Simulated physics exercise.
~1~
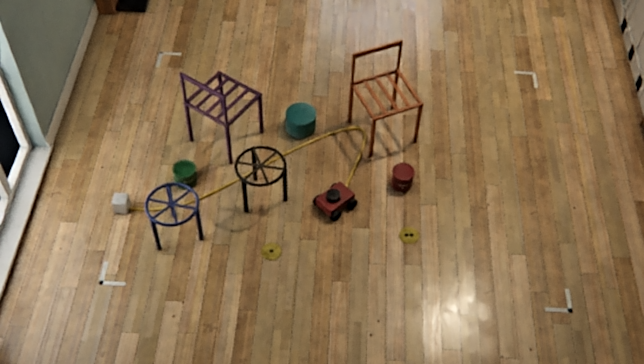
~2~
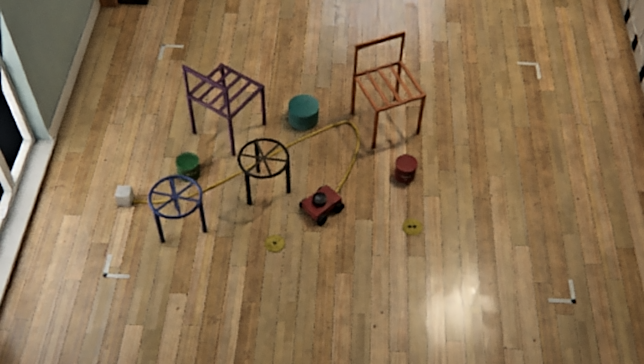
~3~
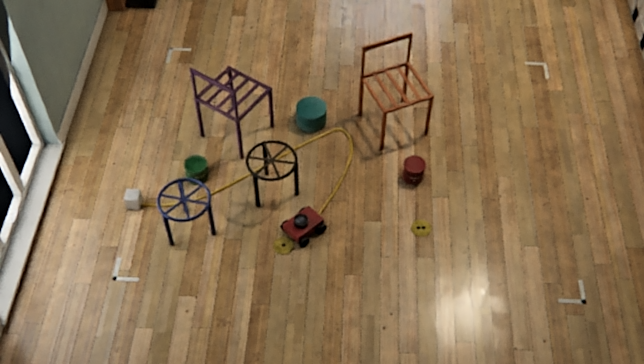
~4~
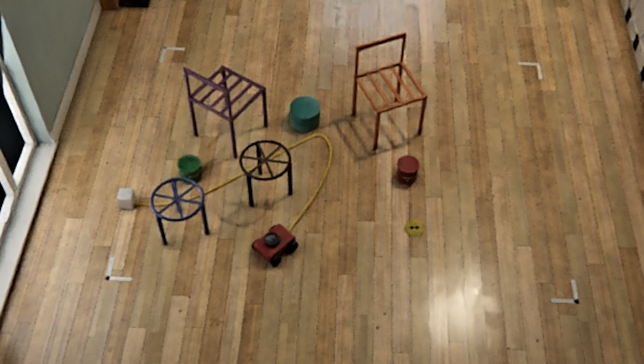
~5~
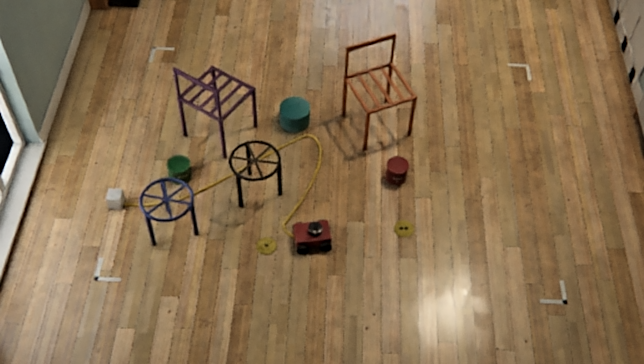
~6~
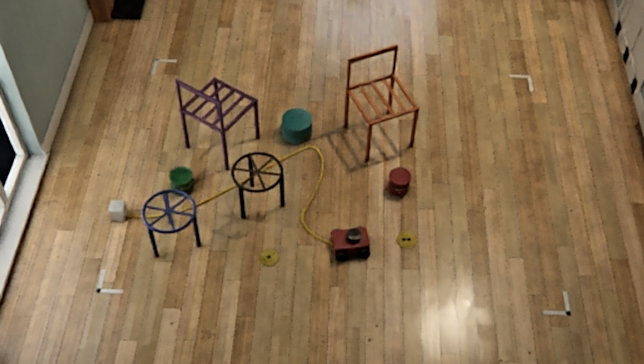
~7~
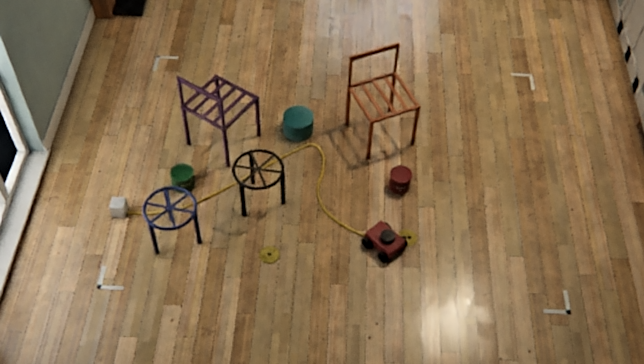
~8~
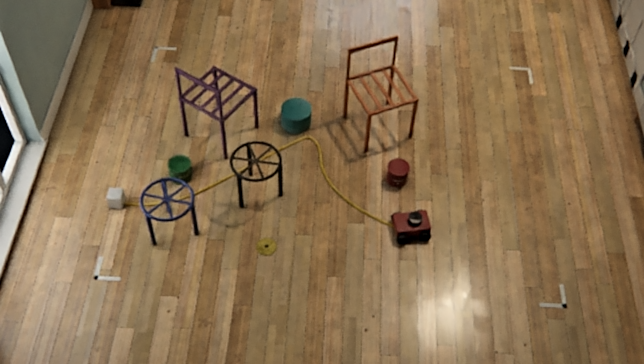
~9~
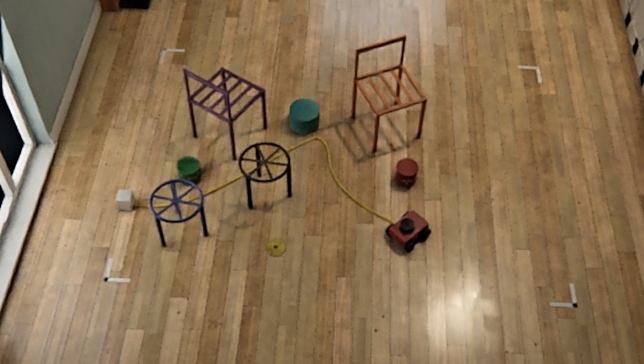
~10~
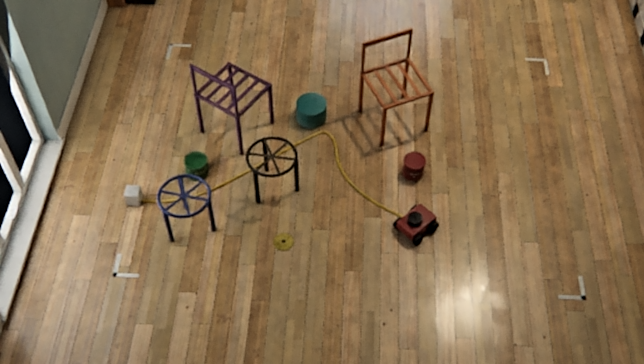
An orange chair stands at the upper right of a wooden floor seen from high above, with a purple chair at the upper left and a teal tub between them. Below are a black stool and a blue stool, a green bin, a red bin, a pale block at the left and two yellow marks. A small red cart trailing a yellow lead rolls down and left to the left mark. It then turns back and travels right, across the other mark, drawing the lead into a long curve. Finally it stops below the red bin, the furniture still in place.
